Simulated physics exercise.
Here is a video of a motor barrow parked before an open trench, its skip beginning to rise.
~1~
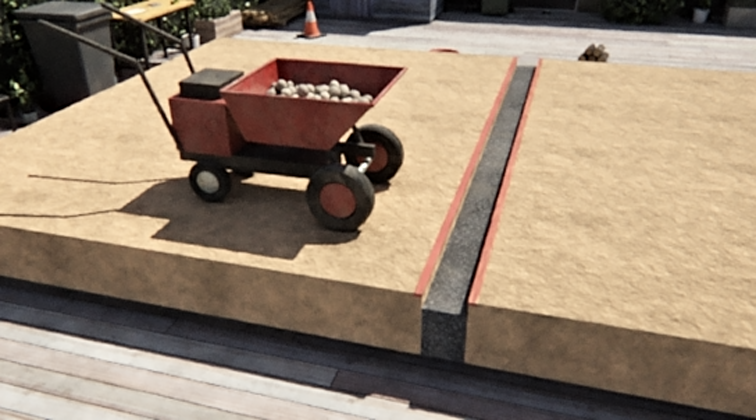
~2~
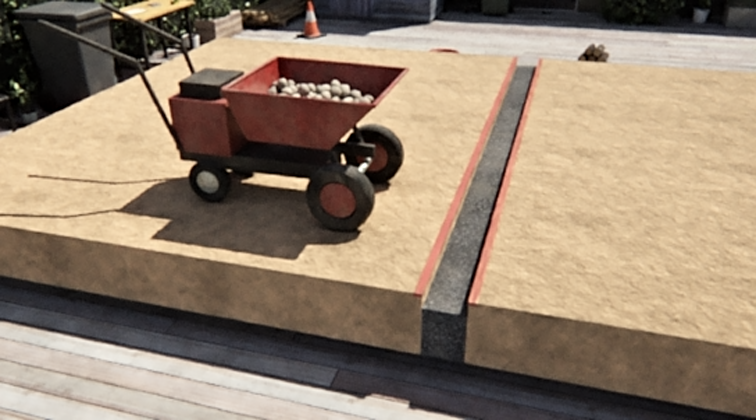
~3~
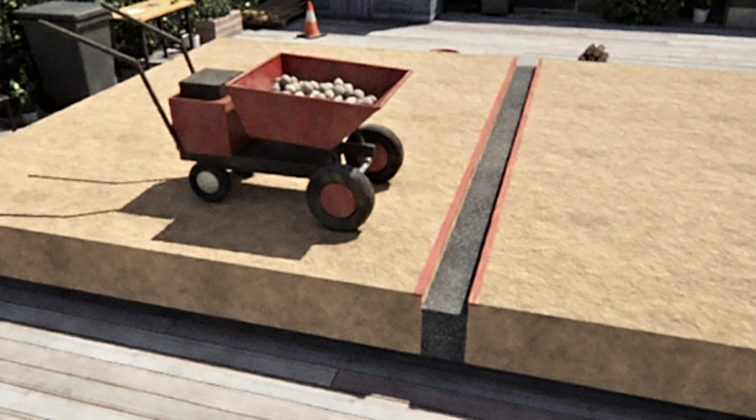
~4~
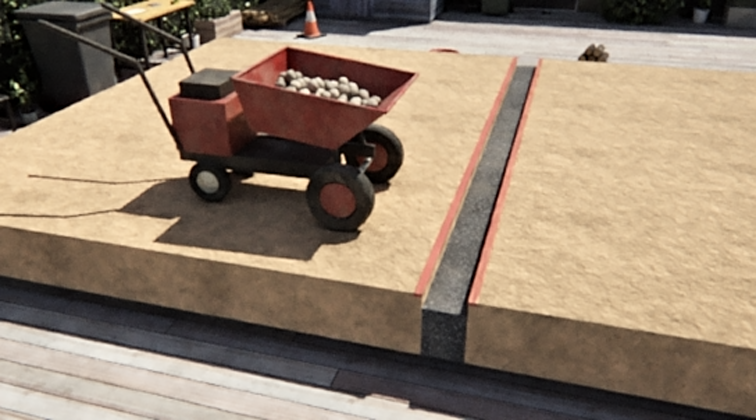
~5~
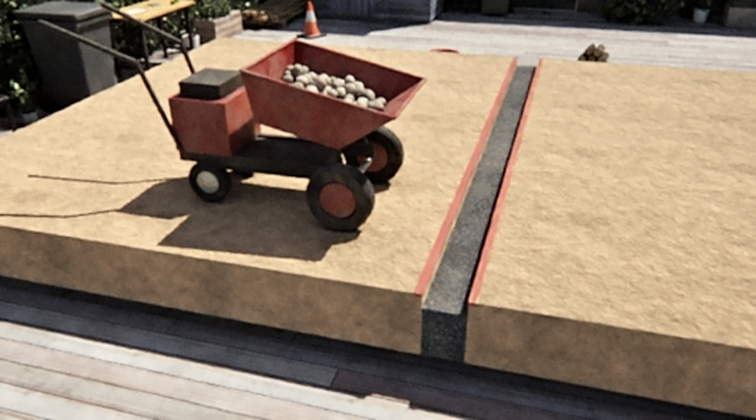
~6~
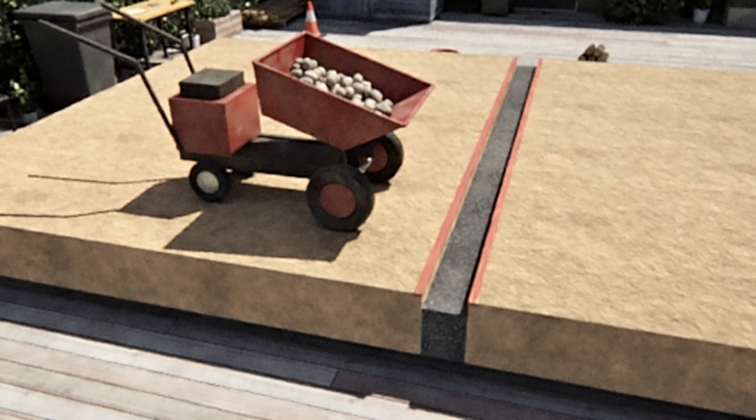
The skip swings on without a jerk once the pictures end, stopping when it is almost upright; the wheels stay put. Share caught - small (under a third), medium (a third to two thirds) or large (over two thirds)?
Medium.
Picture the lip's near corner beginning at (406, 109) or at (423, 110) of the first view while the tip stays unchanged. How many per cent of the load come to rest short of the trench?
The first spot gives roughly 0 %; the second gives roughly 0 %.
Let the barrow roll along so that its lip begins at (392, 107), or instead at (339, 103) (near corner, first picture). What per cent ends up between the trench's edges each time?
30 per cent, then 50 per cent.
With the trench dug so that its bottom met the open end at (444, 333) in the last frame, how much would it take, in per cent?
About 80 percent.
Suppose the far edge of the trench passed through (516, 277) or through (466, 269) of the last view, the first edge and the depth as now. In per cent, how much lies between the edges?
Lab note: Try one 90 per cent, try two 30 per cent.
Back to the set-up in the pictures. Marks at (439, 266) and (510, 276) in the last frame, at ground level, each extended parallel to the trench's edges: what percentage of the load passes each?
Respectively 80 and 10 percent.
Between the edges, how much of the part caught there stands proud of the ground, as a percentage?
40 %.
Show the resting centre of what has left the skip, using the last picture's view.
Once nothing moves, the middle sits near (479, 218).
Soon, skip tipped steeply; all in the skip.
A while on, skip tipped right over; about two thirds in the skip; about a third in or heaped over the trench; a small part beyond it; a stray few falling.
Towards the end, skip tipped right over; about a quarter in the skip; about two thirds in or heaped over the trench; about a quarter beyond it.
Finally, skip tipped right over; about a quarter in the skip; about half in or heaped over the trench; about a quarter beyond it.
